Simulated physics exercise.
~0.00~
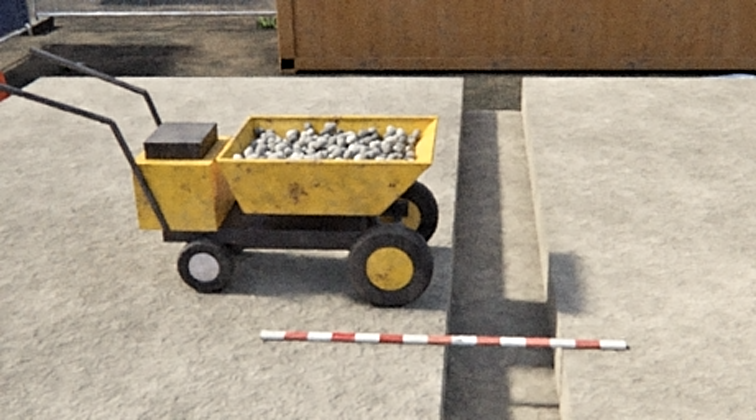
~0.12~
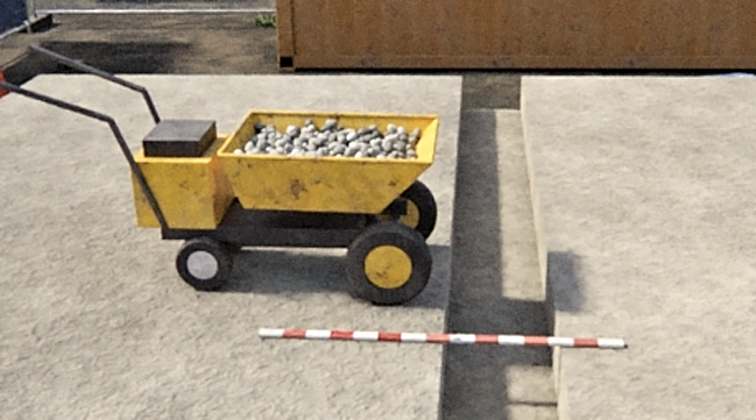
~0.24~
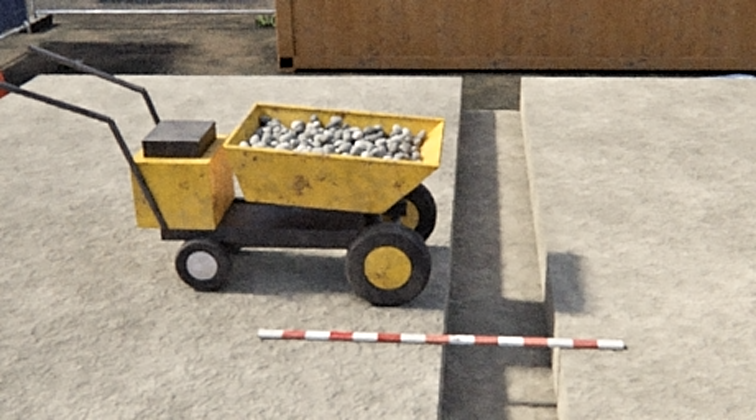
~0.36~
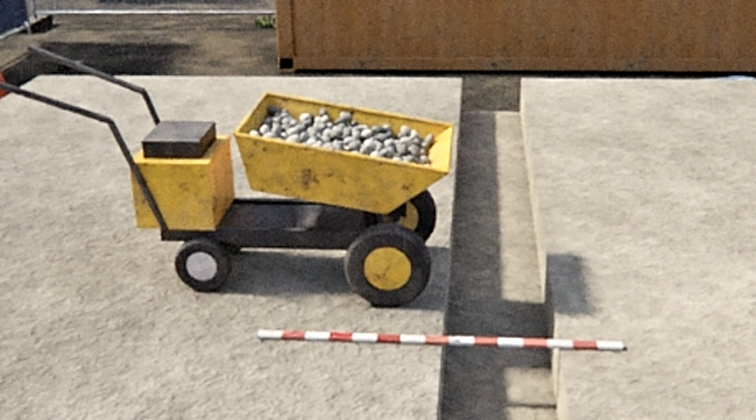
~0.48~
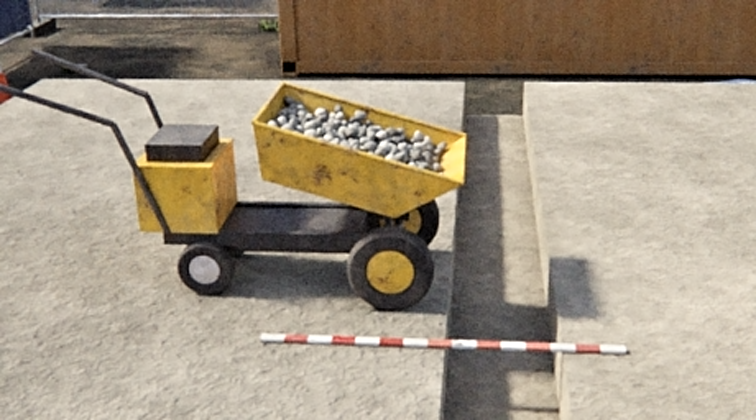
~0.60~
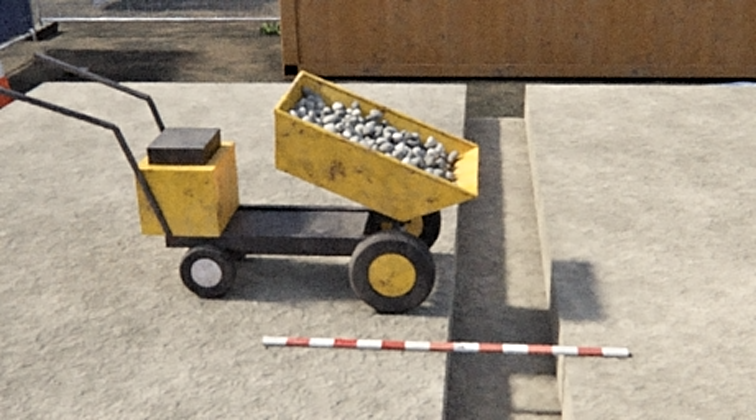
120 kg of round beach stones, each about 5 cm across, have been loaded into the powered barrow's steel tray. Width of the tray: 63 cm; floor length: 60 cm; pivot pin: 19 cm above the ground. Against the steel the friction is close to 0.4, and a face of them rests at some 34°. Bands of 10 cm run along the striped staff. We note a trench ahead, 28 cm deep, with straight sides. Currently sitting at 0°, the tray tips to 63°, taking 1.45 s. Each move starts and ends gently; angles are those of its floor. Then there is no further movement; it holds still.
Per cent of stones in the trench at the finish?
About 55 %.
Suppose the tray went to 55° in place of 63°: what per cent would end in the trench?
Roughly 60 percent.
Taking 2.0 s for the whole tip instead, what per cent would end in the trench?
Expected share: Around 60%.
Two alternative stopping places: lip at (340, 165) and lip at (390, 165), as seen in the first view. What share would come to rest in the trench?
First place roughly 100%, second roughly 95%.
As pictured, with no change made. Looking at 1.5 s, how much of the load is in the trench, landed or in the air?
25 per cent or so by then.
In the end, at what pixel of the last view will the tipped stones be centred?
At about pixel (548, 317) in the last view.
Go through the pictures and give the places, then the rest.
In the first frame, the tray is at 0°, its lip at (431, 163); the top of the load is at (332, 138).
The second frame shows lip at (432, 163), floor tilted 1°, highest stones at (325, 135); the stones move at 0.2 m/s on average.
The third frame shows lip at (439, 166), floor tilted 5°, highest stones at (293, 128); the stones move at 0.3 m/s on average.
The fourth frame shows lip at (449, 172), floor tilted 10°, highest stones at (288, 119); the stones move at 0.4 m/s on average.
The fifth frame shows lip at (463, 183), floor tilted 16°, highest stones at (294, 111); the stones move at 0.5 m/s on average.
In the sixth frame, the tray is at 23°, its lip at (477, 196); the top of the load is at (308, 102); the stones move at 0.6 m/s on average.
After 1.1 s the floor is at 53°; 100 % in the tray; the foremost stones are at (509, 216).
After 1.5 s the floor is at 63°; 51 % in the tray, 23 % in the trench, 25 % past the trench; the foremost stones are at (634, 283).
After 1.9 s the floor is at 63°; 21 % in the tray, 35 % in the trench, 44 % past the trench; the foremost stones are at (729, 288).
After 3.8 s the floor is at 63°; 0 % in the tray, 55 % in the trench, 45 % past the trench; the foremost stones are past the picture's edge.
